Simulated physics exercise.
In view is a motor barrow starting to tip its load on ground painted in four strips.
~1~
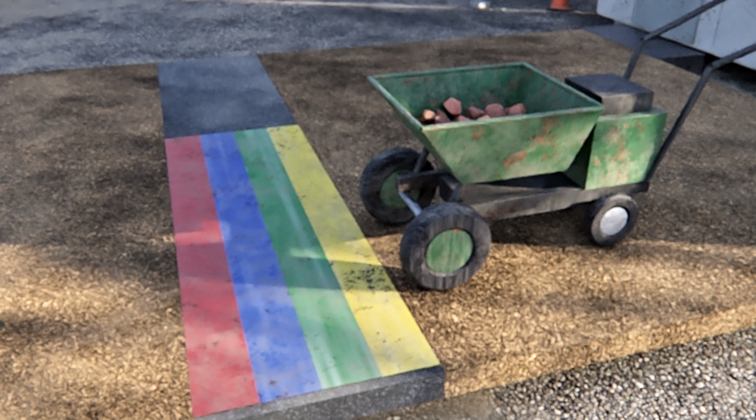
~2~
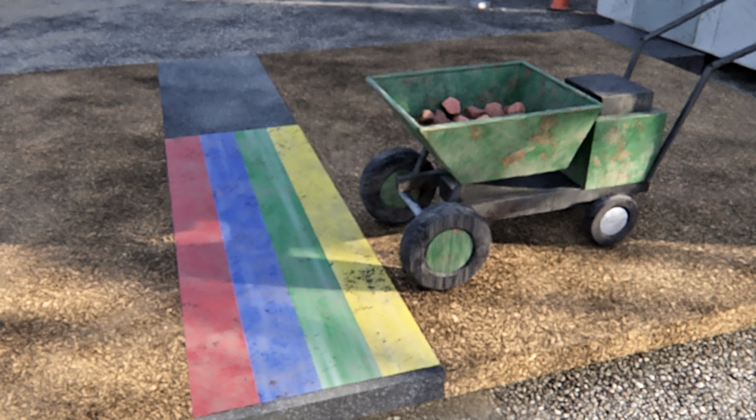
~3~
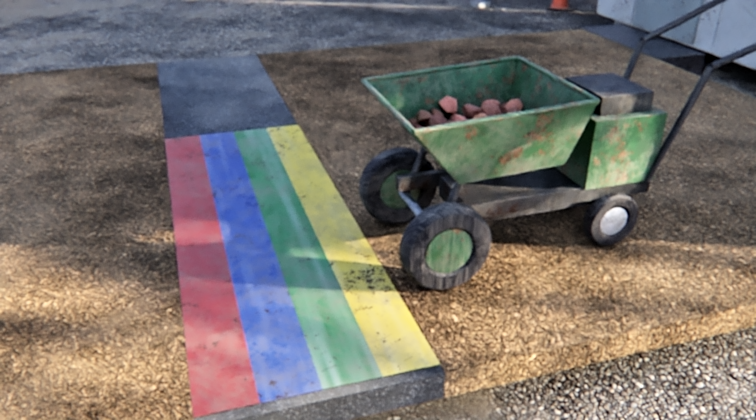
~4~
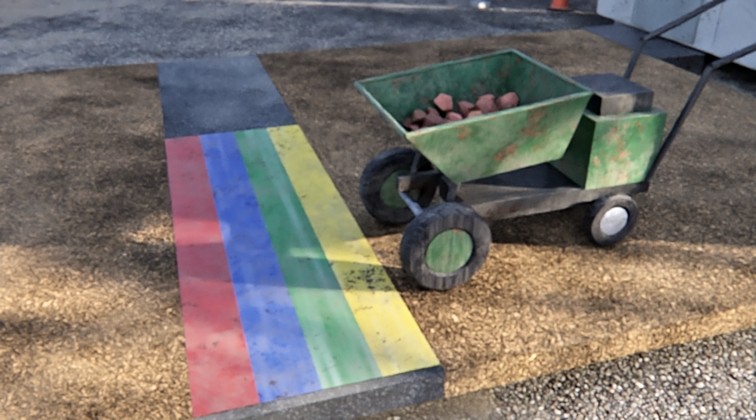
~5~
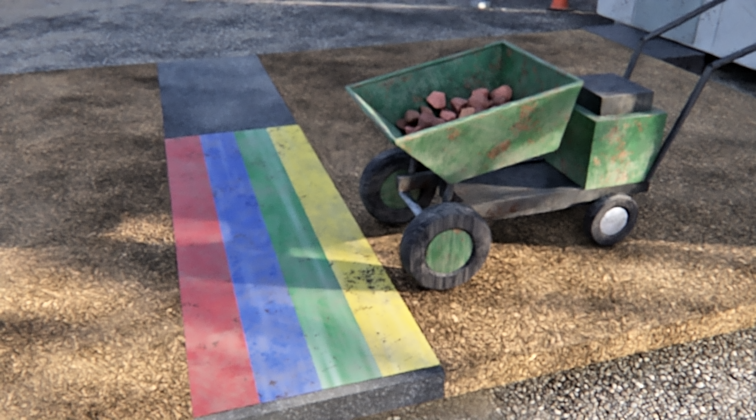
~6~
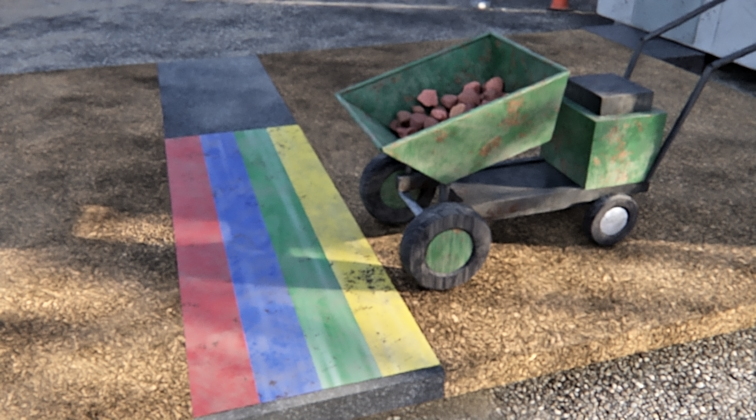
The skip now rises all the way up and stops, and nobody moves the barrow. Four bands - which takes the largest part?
Largest part: The blue band.
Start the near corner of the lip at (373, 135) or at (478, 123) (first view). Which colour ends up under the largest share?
First place: The red one; second place: The green one.
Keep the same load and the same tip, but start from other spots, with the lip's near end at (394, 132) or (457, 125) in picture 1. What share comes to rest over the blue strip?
Close to 40 in a hundred, and close to 40 in a hundred.
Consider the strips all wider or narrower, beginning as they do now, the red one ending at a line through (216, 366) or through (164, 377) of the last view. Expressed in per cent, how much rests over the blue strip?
I'd estimate some 40 per cent, and then some 50 per cent.
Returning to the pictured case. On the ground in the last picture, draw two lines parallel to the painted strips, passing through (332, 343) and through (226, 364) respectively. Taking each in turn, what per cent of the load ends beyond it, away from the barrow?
That's 100 per cent for the first and 20 per cent for the second.
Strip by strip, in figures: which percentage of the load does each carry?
Split by strip in per cent: Yellow 0; green 20; blue 45; red 20.
Just after the last frame, skip tipped steeply; every one in the skip.
A moment on, skip tipped right over; the larger part in the skip; about a tenth over the green strip; about a tenth over the blue strip.
Further on, skip tipped right over; about a tenth in the skip; roughly a quarter over the green strip; roughly half over the blue strip; roughly a quarter over the red strip; about a tenth off the paint.
When it is over, skip tipped right over; just a few in the skip; not one over the yellow strip; roughly a quarter over the green strip; roughly half over the blue strip; roughly a quarter over the red strip; about a tenth off the paint.
